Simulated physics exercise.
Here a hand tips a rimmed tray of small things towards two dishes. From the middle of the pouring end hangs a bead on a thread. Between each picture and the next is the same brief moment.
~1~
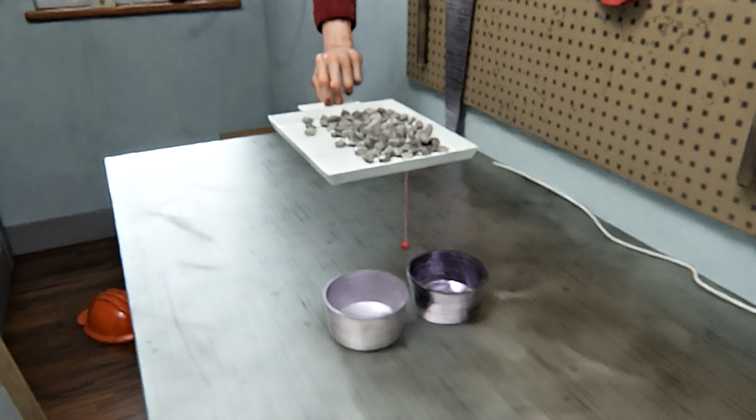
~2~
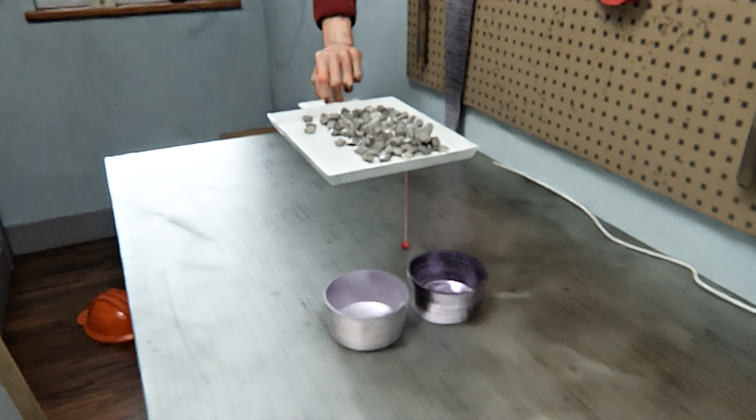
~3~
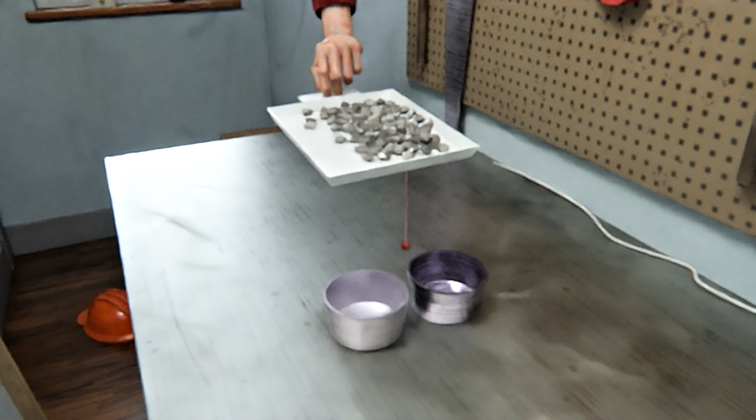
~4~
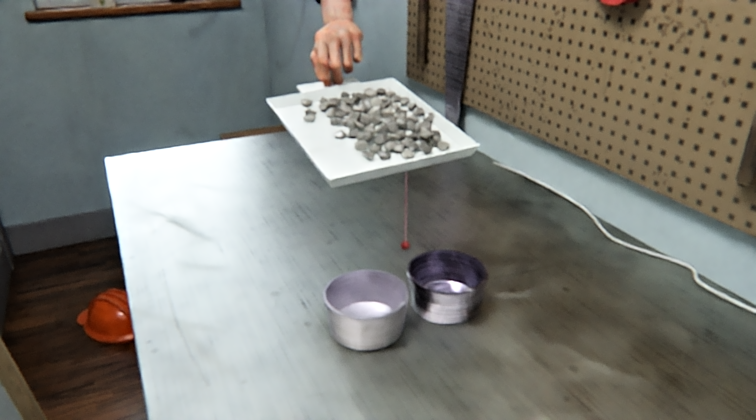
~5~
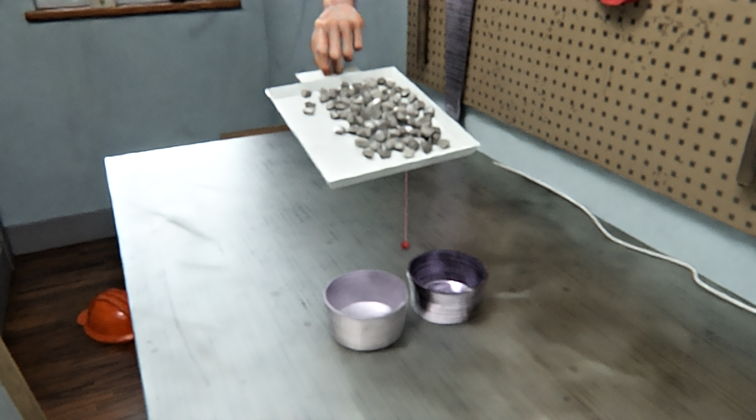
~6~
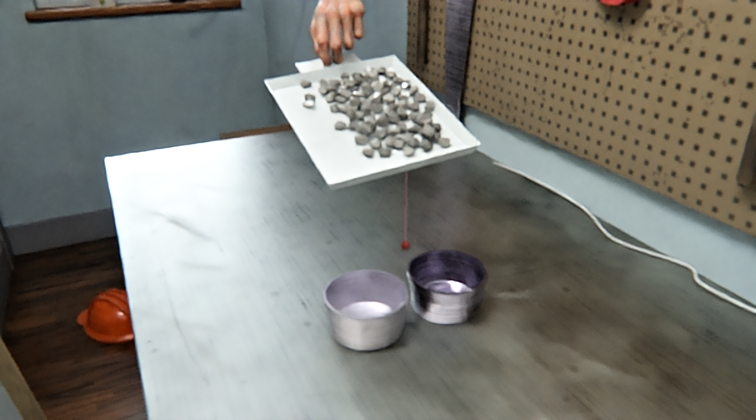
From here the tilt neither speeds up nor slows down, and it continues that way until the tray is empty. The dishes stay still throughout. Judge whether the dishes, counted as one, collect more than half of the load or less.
Result: Mostly caught.
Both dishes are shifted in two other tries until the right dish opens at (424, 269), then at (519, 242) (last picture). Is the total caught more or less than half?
For the two places in order: A majority share, a minority share.
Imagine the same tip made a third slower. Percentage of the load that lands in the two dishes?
I'd put it near 80 per cent.
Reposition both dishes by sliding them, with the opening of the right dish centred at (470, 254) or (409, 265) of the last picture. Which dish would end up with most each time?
At the first place the dish on the left, at the second the left dish.
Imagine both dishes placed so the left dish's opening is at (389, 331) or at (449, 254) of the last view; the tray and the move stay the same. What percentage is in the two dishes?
You'd get 0 in a hundred first and 0 in a hundred after that.
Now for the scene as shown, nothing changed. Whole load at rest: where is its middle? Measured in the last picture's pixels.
Roughly pixel (373, 318).
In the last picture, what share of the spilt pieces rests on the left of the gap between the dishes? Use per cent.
Near 60 in a hundred.
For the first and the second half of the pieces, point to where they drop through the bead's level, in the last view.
The first part passes (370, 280); everything after passes (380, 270).
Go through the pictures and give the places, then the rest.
The first frame shows corners of the pouring end at (331, 172) and (472, 146), level; middle of the load at (377, 132), bits of gravel; left dish at (384, 329); right dish at (468, 304); bead on its thread at (405, 245).
The second frame shows corners of the pouring end at (331, 172) and (472, 146), level; middle of the load at (377, 130).
The third frame shows corners of the pouring end at (332, 174) and (472, 145), tipped barely, lowest at the left corner; middle of the load at (377, 126).
The fourth frame shows corners of the pouring end at (332, 176) and (473, 144), tipped a little, lowest at the left corner; middle of the load at (377, 120).
The fifth frame shows corners of the pouring end at (332, 178) and (473, 143), tipped a little, lowest at the left corner; middle of the load at (377, 114).
The sixth frame shows corners of the pouring end at (332, 180) and (474, 142), tipped clearly, lowest at the left corner; middle of the load at (378, 108); left dish at (384, 329); right dish at (468, 304).
Soon, tray tipped steeply; about two thirds on the tray; a small part in the left dish; a stray few in the right dish; about a quarter in the air.
A while on, tray tipped past a quarter turn; about half in the left dish; a small part in the right dish; about a quarter outside both; a small part in the air.
Towards the end, tray tipped past a quarter turn; about half in the left dish; about a quarter in the right dish; about a quarter outside both.
Finally, tray tipped past a quarter turn; about half in the left dish; about a quarter in the right dish; about a quarter outside both.
